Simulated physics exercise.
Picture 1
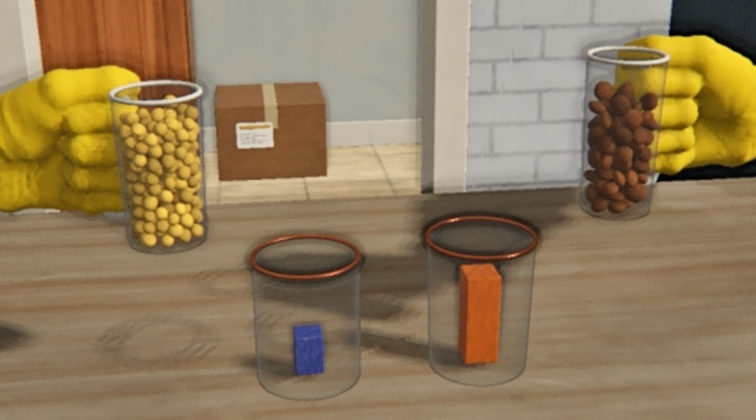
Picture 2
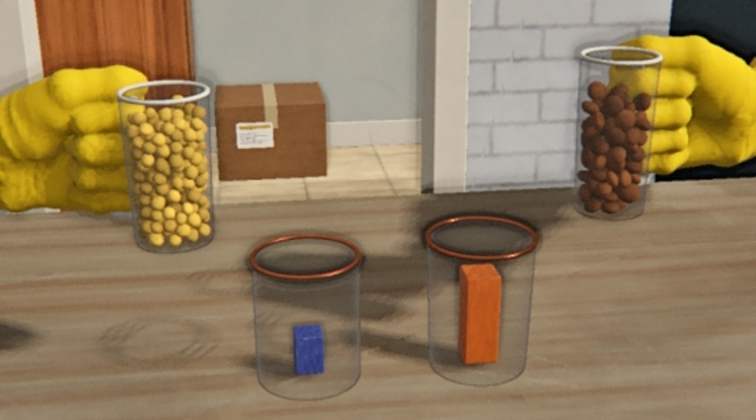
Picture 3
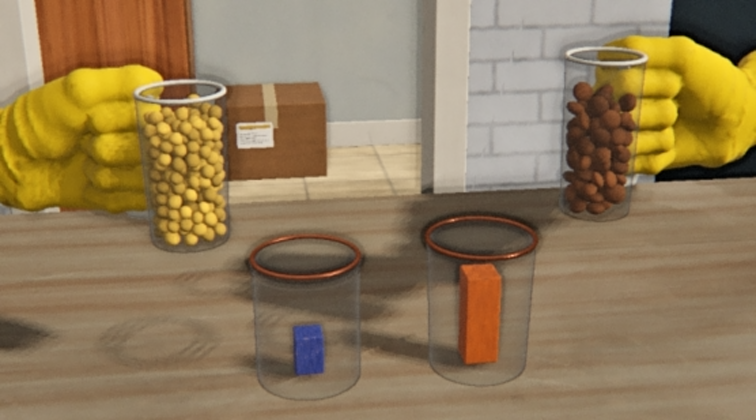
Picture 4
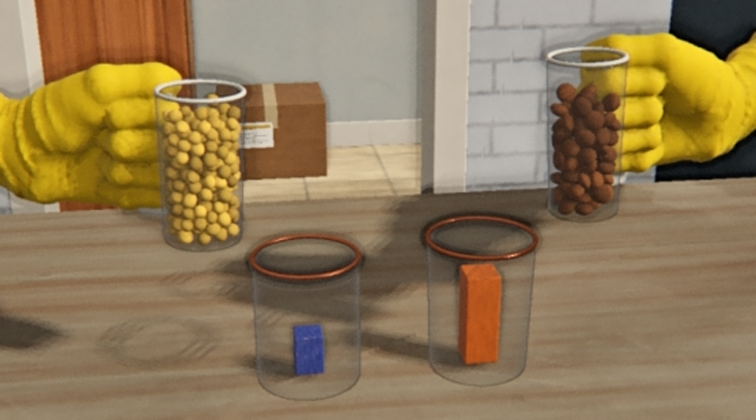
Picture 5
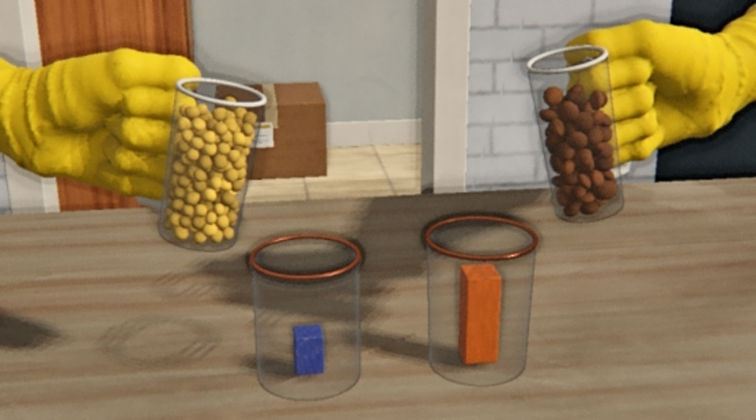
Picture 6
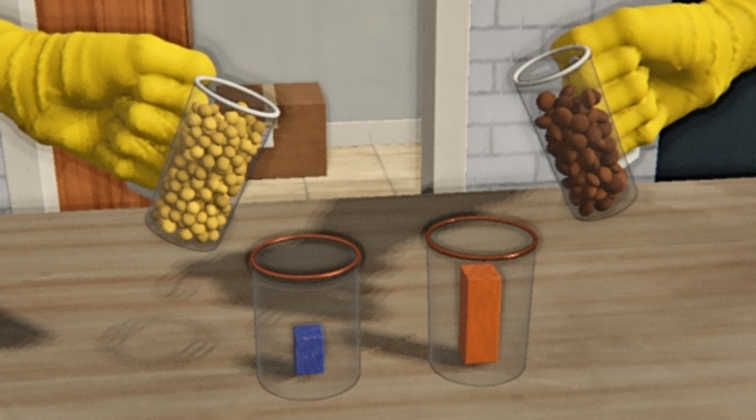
We see two yellow-gloved hands holding clear cups, yellow balls on the left and brown pieces on the right, move inward behind two containers holding a blue and an orange block, then tilt the cups toward each other.
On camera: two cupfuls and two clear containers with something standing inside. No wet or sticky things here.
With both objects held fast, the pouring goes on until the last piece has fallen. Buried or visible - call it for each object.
Left object: Buried; right object: Visible.
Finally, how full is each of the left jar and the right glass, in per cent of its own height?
The left one comes to around 60, the right one to 55.
Then, 0.41 s after the last picture, left jar empty, all of its cupful still in the cup; right glass empty, all of its cupful still in the cup.
Then, 0.84 s after the last picture, left jar nearly empty, nearly all of its cupful still in the cup; right glass nearly empty, nearly all of its cupful still in the cup.
Then, 1.35 s after the last picture, left jar half full, a stray few of its cupful still in the cup; right glass a third full, none of its cupful still in the cup.
At rest, left jar two thirds full (surface near (307, 301)), nothing beside it; right glass half full (surface near (479, 293)), nothing beside it; the left thing is covered; the right thing is still showing.
